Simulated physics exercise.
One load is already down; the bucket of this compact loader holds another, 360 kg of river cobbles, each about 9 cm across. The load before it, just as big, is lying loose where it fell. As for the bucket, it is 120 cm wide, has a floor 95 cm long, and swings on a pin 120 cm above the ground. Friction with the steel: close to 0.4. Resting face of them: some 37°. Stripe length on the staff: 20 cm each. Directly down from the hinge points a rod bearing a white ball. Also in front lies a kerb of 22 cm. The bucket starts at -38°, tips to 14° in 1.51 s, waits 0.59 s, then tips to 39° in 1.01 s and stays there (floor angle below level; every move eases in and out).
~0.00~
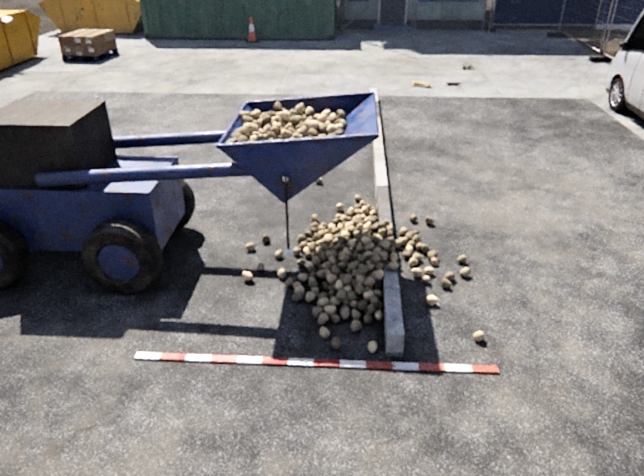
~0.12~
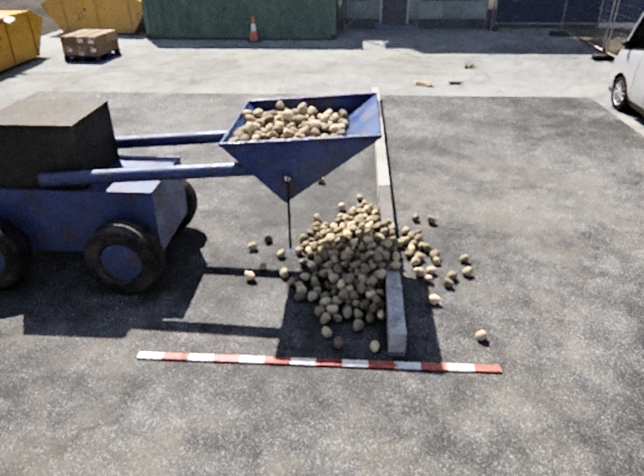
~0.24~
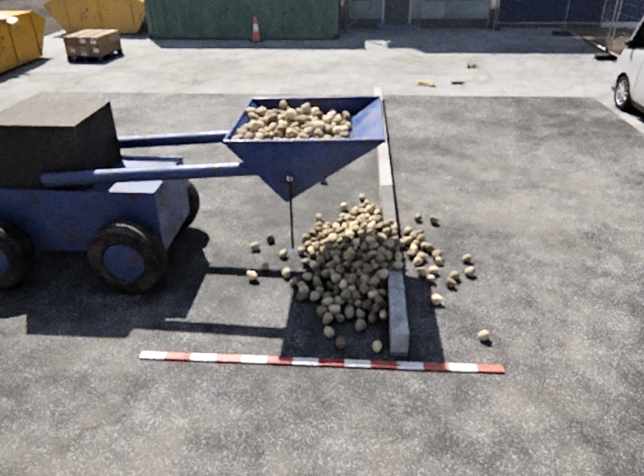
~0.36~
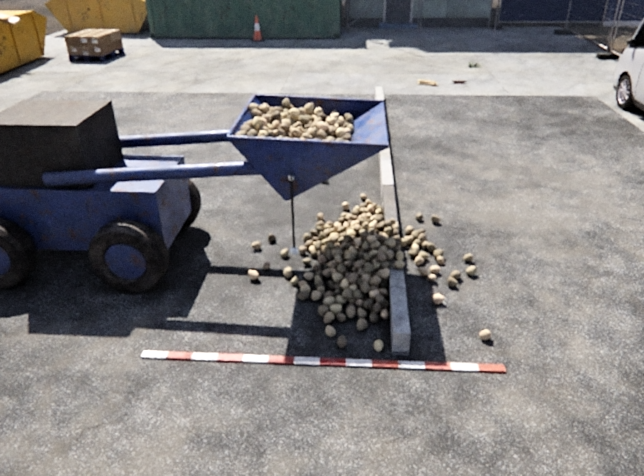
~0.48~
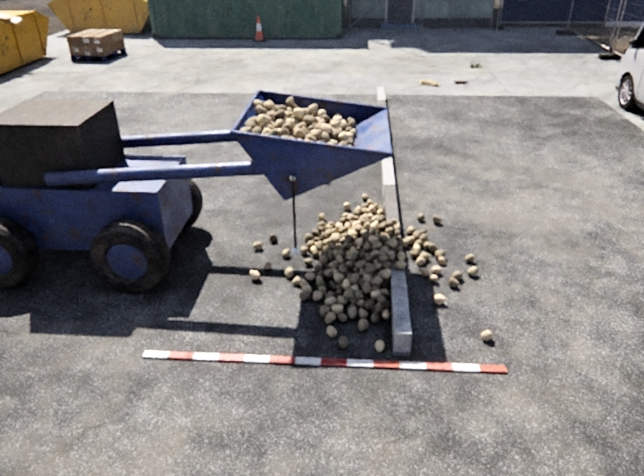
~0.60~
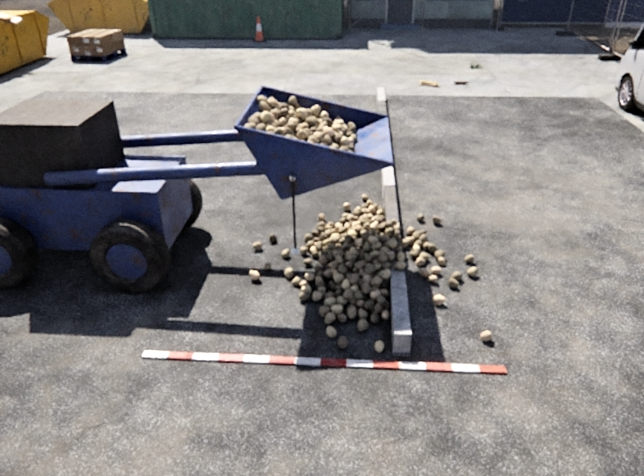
A blue loader held a bucket of pale, rounded stones above a loose pile lying around a low kerb, and slowly tilted the bucket's right side downward while the stones inside shifted slightly.
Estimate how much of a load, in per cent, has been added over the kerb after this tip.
Roughly 56 per cent of a load has been added.
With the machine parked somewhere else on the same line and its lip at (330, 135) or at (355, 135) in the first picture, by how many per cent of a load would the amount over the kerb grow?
Some 5 percent first and 20 percent second.
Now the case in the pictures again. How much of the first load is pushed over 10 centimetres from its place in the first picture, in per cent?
Roughly 5 percent.
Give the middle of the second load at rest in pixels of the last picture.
Their middle rests near (406, 254).
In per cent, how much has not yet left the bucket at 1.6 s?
Roughly 100 parts in a hundred of the load.
After 1.1 s the floor is at 6°; in per cent of one load, 100 in the bucket, 93 on this side of the kerb, 7 over the kerb; the foremost stones are at (456, 268).
After 1.6 s the floor is at 14°; in per cent of one load, 99 in the bucket, 93 on this side of the kerb, 7 over the kerb; the foremost stones are at (456, 268).
After 3.6 s the floor is at 39°; in per cent of one load, 0 in the bucket, 139 on this side of the kerb, 61 over the kerb; the foremost stones are at (558, 289).
After 6.3 s the floor is at 39°; in per cent of one load, 0 in the bucket, 137 on this side of the kerb, 63 over the kerb; the foremost stones are at (564, 290). Net gain over the kerb, 56.
